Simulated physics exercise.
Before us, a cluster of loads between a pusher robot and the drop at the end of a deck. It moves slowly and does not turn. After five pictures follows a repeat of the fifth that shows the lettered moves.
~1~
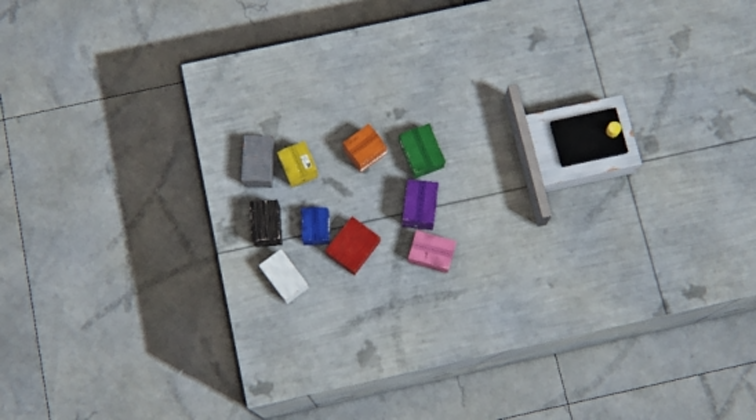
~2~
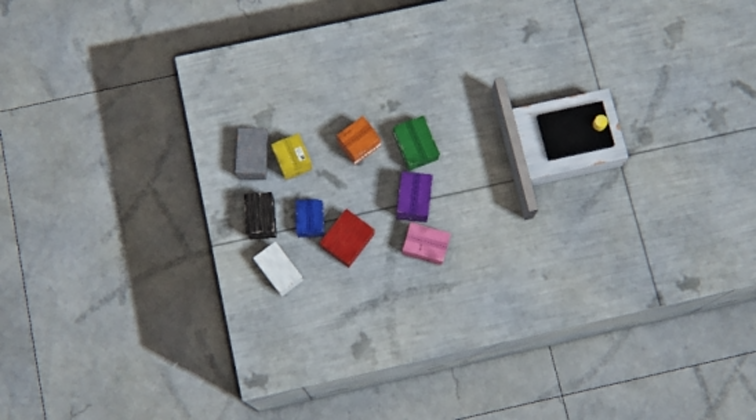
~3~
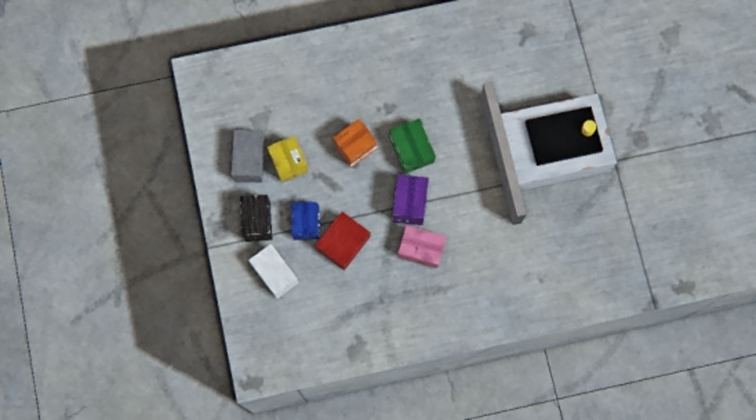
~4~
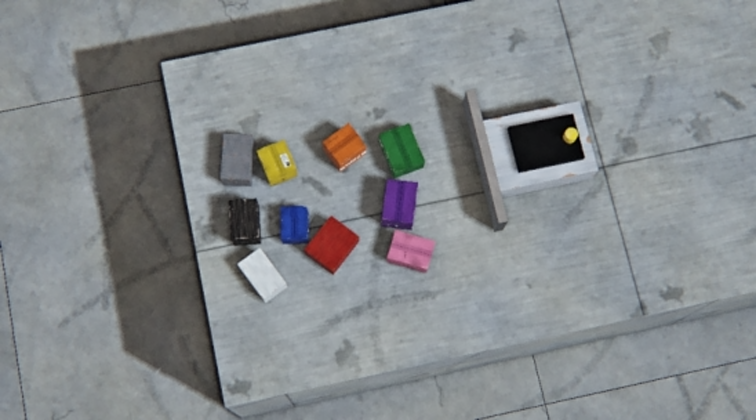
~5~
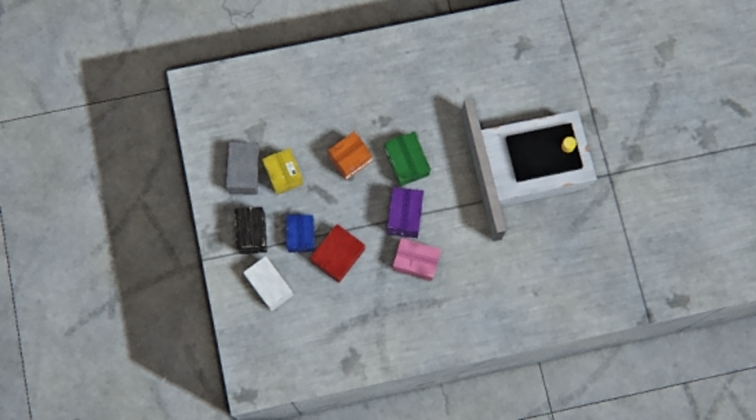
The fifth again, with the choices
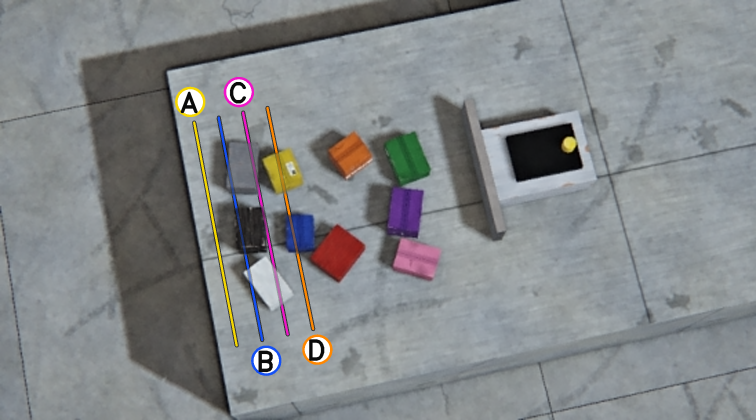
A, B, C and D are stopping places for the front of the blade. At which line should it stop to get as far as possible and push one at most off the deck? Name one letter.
No second one falls up to D.
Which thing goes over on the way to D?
It is the grey crate.
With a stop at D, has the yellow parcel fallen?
No.
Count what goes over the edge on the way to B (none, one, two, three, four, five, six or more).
By then, six or more.
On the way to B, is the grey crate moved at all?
By then, yes.
On the marked copy, A at (215, 231); B at (240, 226); C at (265, 221); D at (290, 216).
With D. Early on, robot (470, 168); pink box (412, 264); green box (387, 162).
Further on, robot (400, 182); grey crate (221, 175); yellow parcel (251, 177).
At the end, robot (347, 193); grey crate over the edge; yellow parcel (199, 189); one fallen.
As for the rest, A drops six; B drops six; C drops three.
